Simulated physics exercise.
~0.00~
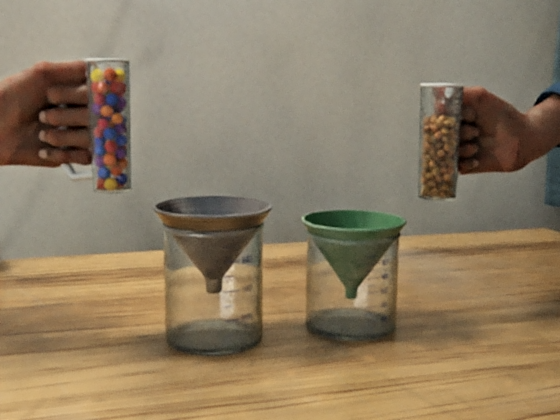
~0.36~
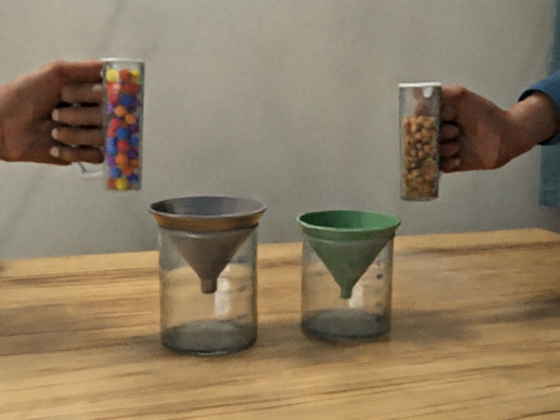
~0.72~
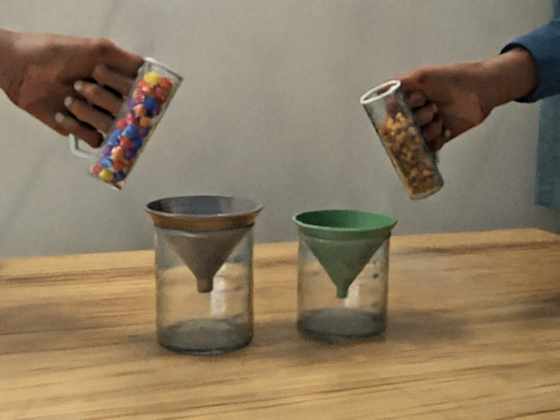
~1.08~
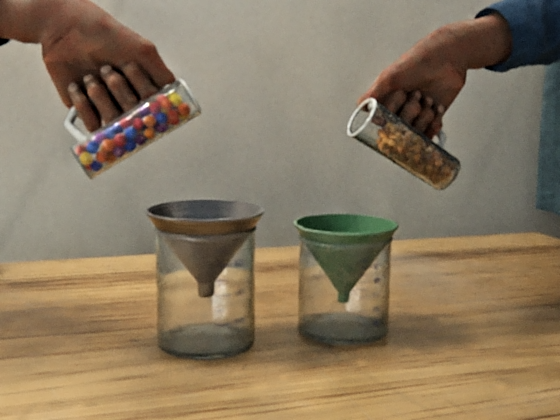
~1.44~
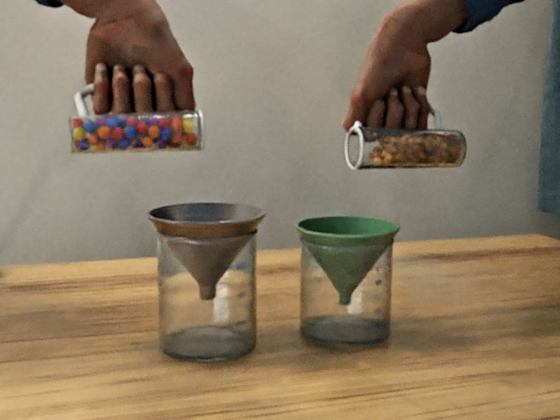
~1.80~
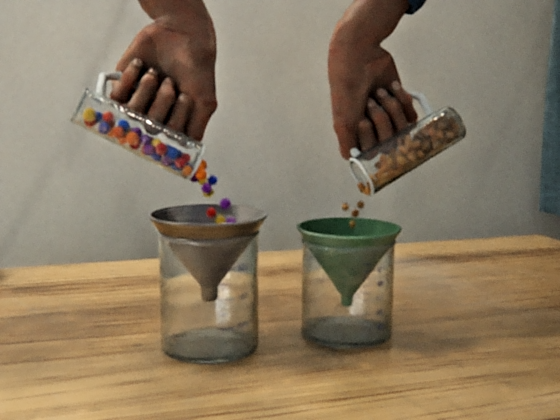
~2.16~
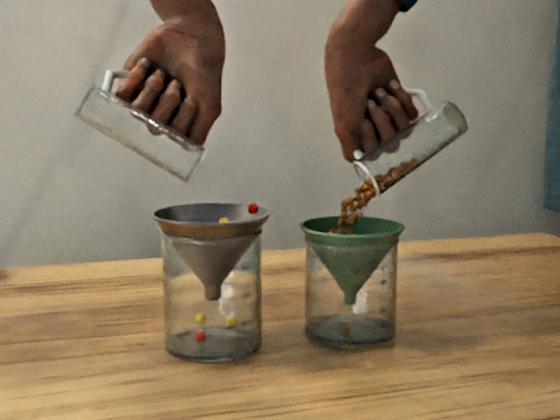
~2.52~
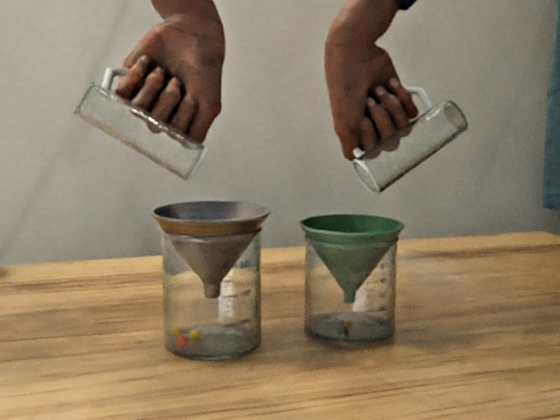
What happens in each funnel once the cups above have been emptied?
Both the left funnel and the right funnel jam. Only a few colourful balls reach the left jar and just a few brown pieces reach the right one, while the rest stay stuck above.
